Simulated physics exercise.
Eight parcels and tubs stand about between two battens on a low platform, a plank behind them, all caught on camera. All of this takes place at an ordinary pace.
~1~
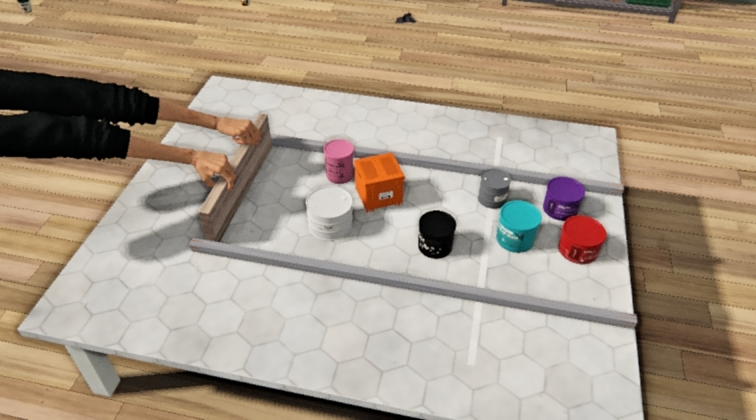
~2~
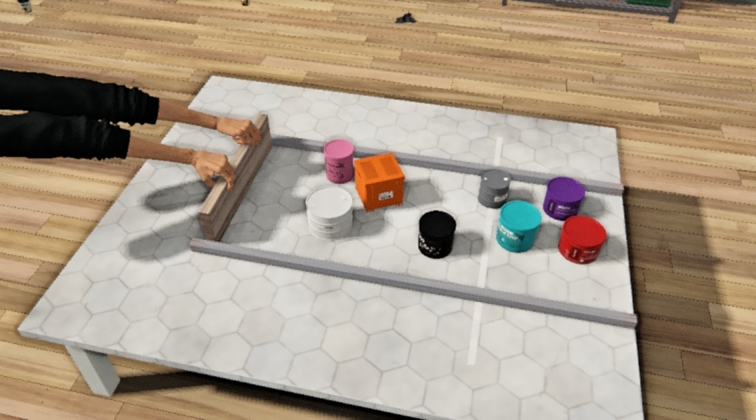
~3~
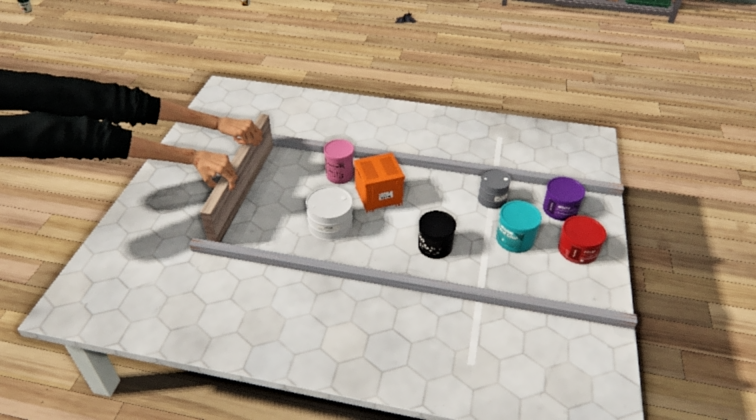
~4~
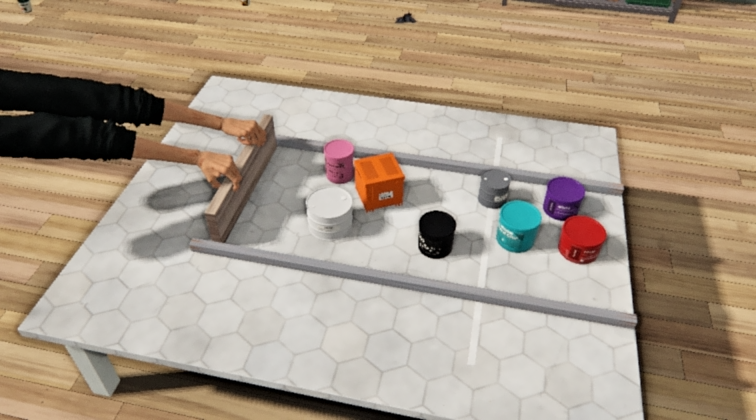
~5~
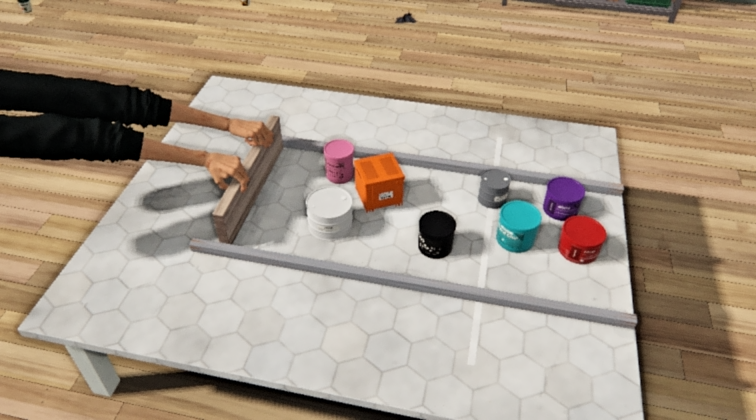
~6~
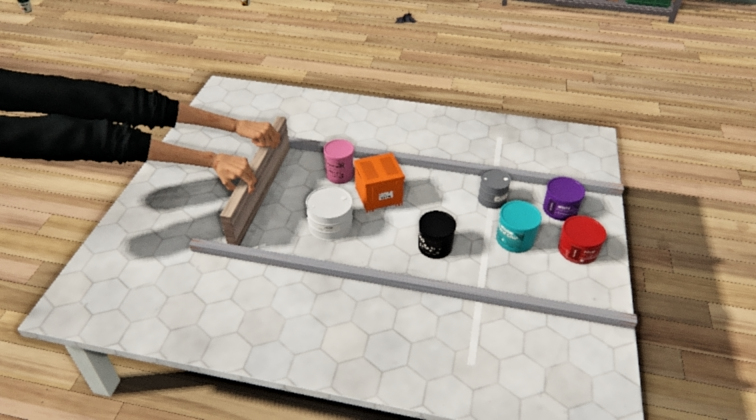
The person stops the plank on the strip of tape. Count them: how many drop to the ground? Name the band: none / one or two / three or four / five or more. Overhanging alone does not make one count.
Band: None.
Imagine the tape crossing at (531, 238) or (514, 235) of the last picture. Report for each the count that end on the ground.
Down on the ground: 1 and 0.
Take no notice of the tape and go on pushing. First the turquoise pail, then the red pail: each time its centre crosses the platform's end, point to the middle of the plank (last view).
Points: About (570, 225) and about (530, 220).
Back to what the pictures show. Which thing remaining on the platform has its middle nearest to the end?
It's the red pail.
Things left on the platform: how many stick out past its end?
0 in all.
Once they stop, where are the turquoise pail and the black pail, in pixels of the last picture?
In the last view, the middles sit near (549, 235) and near (551, 267).
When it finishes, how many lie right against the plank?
That number would be 3.
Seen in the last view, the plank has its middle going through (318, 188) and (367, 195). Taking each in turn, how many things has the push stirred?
2, then 3.
A little later, none off yet; red pail at rest near (581, 240); purple pail at rest near (563, 199); turquoise pail at rest near (518, 227).
When it is over, the number that fall off is zero.
